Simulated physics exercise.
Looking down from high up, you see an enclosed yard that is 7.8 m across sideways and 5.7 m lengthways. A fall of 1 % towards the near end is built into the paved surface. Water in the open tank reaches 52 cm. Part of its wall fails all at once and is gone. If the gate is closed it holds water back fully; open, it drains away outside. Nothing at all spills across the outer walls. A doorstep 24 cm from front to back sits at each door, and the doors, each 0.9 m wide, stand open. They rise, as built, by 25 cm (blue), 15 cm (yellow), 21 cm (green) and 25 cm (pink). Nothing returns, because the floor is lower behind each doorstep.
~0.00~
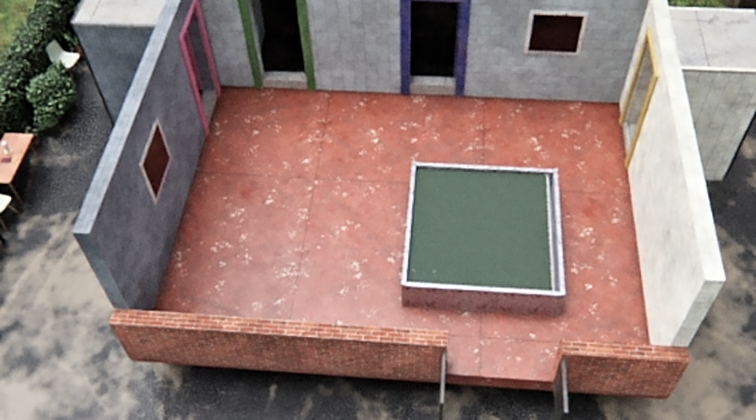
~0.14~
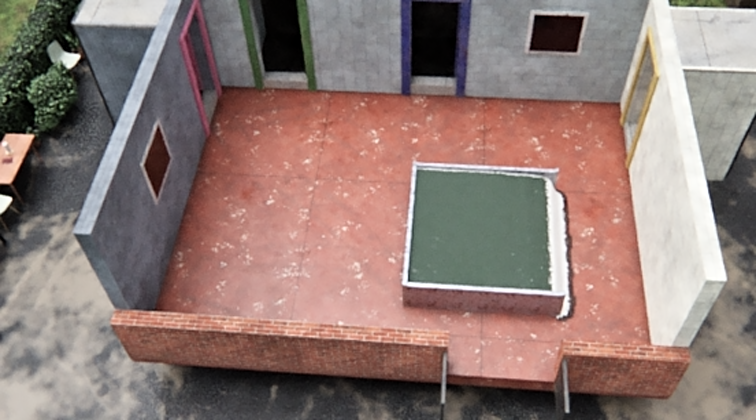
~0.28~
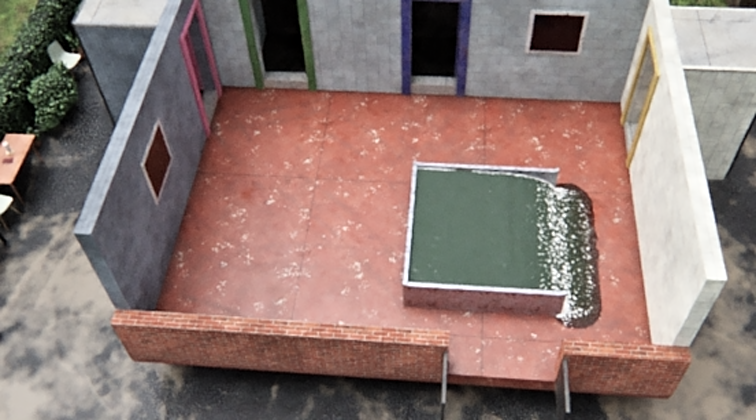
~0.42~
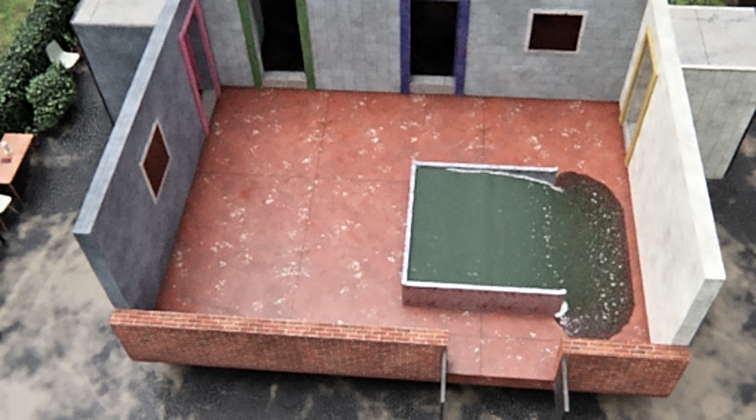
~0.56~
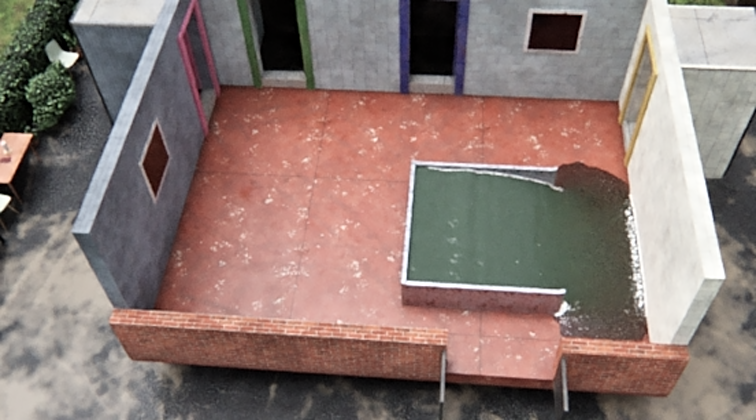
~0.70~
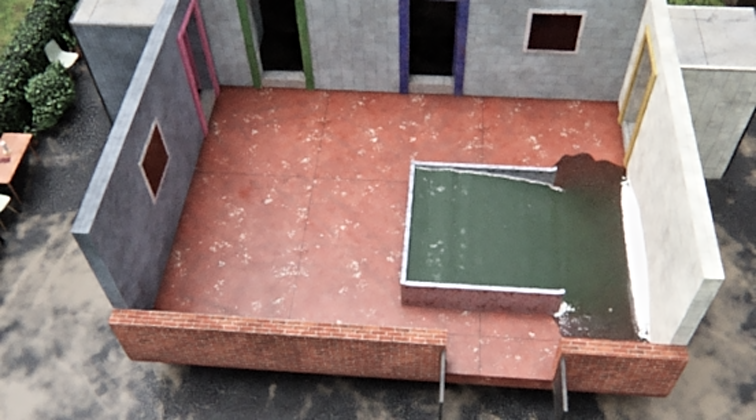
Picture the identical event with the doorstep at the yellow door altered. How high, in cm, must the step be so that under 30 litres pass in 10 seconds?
Roughly 10 cm.
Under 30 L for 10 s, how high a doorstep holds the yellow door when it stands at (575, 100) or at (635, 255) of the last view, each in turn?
You'd want about 19 cm there first, then about 33 cm.
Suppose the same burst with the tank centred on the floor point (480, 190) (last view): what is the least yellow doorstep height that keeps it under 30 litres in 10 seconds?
At least some 24 centimetres tall.
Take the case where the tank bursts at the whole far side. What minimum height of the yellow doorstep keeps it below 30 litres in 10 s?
About 18 cm.
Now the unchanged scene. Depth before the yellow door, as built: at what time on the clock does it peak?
It peaks around 5.0 s.
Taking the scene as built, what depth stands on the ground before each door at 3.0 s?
Door by door, in centimetres - blue 1, yellow 13, green 0, pink 0.
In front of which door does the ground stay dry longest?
It is the pink one.
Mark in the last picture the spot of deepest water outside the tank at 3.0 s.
Around pixel (651, 372).
After 1.4 s water covers 15 % of the floor, deepest (40 cm) near (615, 269); 8 cm at the yellow door, 0 litres in over its 15 cm doorstep.
After 3.0 s water covers 35 % of the floor, deepest (37 cm) near (651, 372); 13 cm at the yellow door, 0 litres in over its 15 cm doorstep.
After 10.0 s water covers 95 % of the floor, deepest (16 cm) near (638, 371); 7 cm at the yellow door, 4 litres in over its 15 cm doorstep.
At the yellow door as built, the water arrived by 1.1 s and peaked near 15 cm at 5.2 s.
Run again over the same 10 s with other heights there, 46 litres in over 8.5 cm, 16 litres over 11.5 cm. The limit of 30 litres is kept from about 10 cm up.
